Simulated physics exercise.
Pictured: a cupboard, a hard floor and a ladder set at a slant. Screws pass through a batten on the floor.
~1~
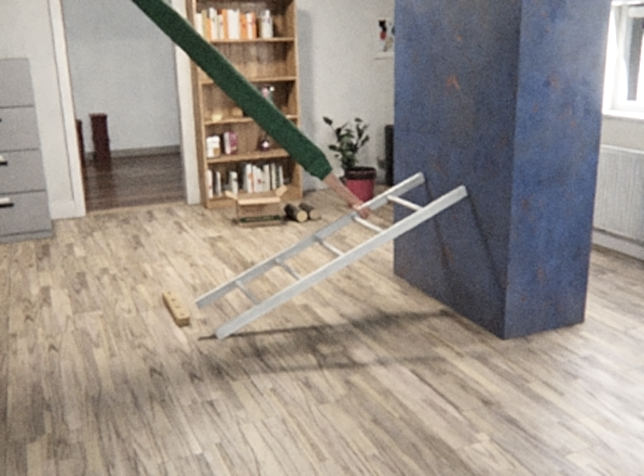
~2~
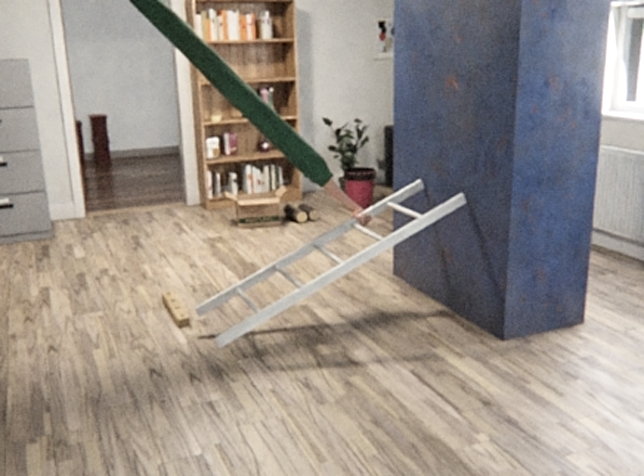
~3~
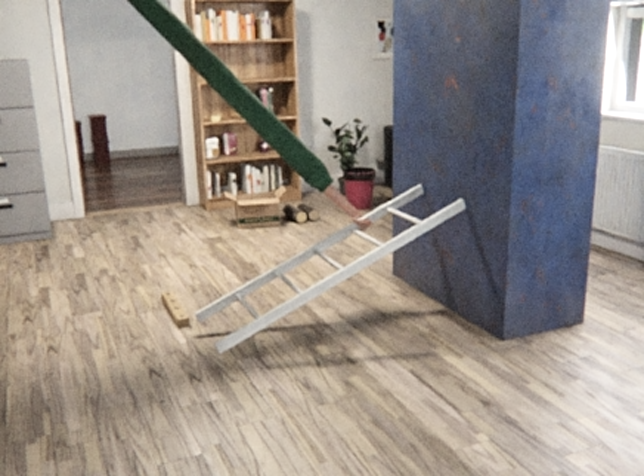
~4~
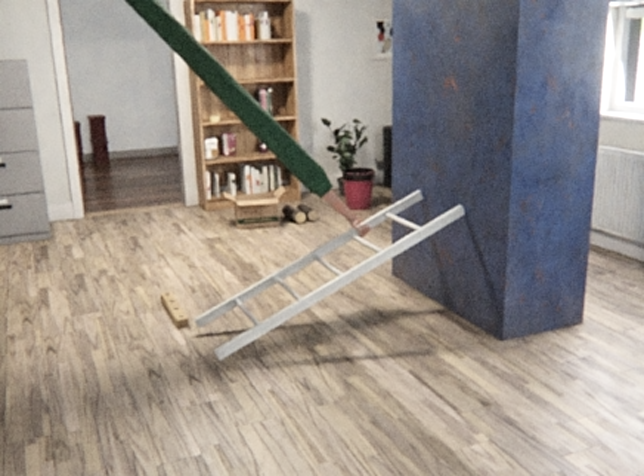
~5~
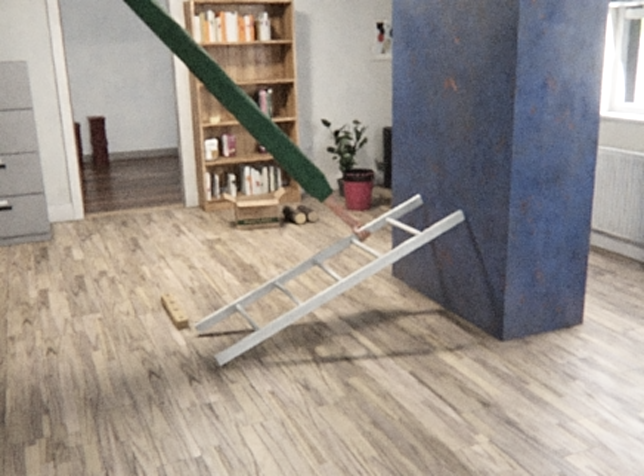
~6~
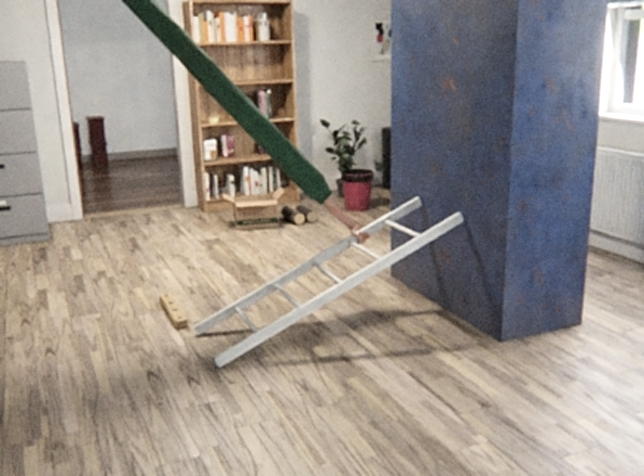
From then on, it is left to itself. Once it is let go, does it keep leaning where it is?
It goes down.
Then, 0.30 s after the last picture, white ladder tipped 12° from how it was near (321, 302).
Then, 0.48 s after the last picture, white ladder tipped 20° from how it was near (319, 305).
Then, 0.74 s after the last picture, white ladder tipped 20° from how it was near (320, 317).
At rest, the white ladder slips down, near (321, 323).
